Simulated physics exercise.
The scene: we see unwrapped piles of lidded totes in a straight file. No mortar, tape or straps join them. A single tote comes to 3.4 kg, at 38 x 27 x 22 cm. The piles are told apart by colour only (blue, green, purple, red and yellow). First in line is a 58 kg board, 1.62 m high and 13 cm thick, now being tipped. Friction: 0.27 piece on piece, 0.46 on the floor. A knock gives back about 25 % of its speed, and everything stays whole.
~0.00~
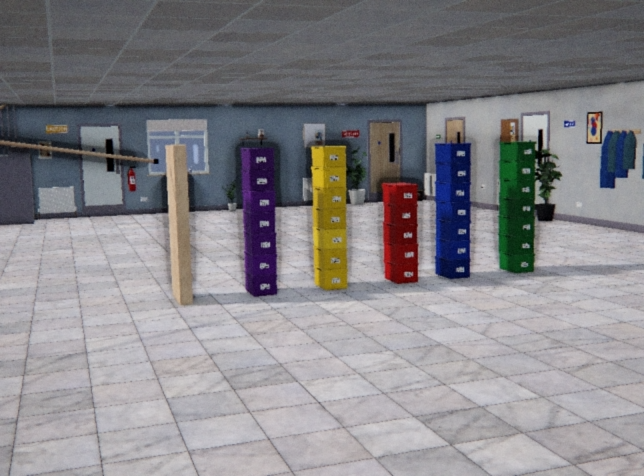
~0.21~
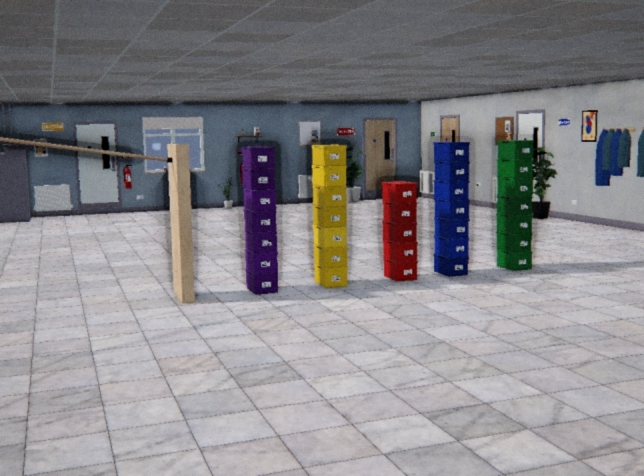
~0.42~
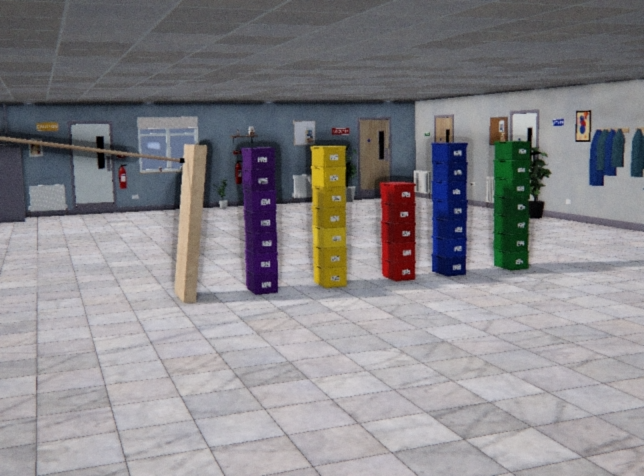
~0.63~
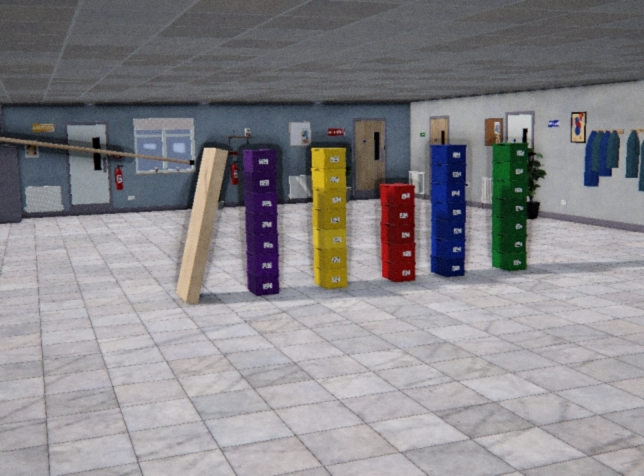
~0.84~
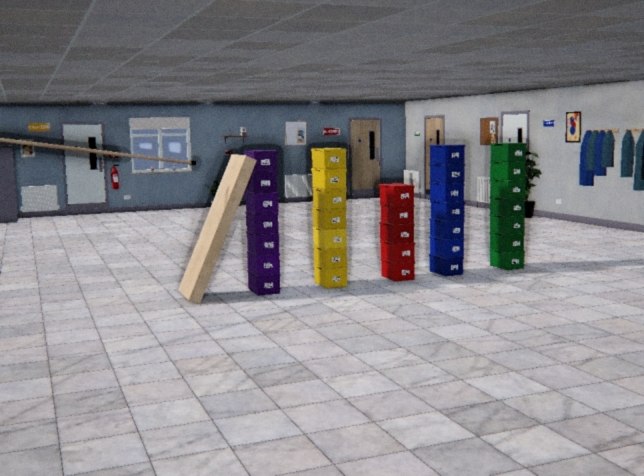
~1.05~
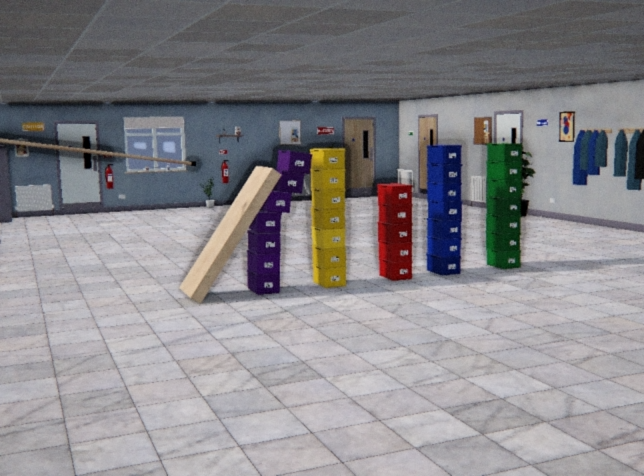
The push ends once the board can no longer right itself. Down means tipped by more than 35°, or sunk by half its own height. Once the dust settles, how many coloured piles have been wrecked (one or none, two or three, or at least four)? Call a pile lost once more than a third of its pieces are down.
Lost: Four or more.
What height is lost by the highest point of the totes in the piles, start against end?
About 80 cm.
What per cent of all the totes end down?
Near 90 per cent.
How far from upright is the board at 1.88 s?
About 75°.
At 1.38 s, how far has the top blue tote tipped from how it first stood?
Some 0°.
Around 1.38 s, board 61° from upright; 6 of the 33 totes down; top purple tote tipped 11°, 15 cm lower; top yellow tote tipped 7°.
Around 1.88 s, board 74° from upright; 12 of the 33 totes down; top purple tote tipped 47°, 73 cm lower; top red tote tipped 9°.
Around 2.78 s, board 75° from upright; 24 of the 33 totes down; top purple tote on its side; top red tote tipped 44°, 50 cm lower.
Around 3.44 s, board 76° from upright; 30 of the 33 totes down; top green tote on its side; top purple tote on its side.
Finally (5.2 s), board 76° from upright; 30 of the 33 totes down; top purple tote on its side; top green tote on its side. Wrecked, blue, green, purple, red and yellow. Seen by the last camera, middles, top purple tote near (326, 236).
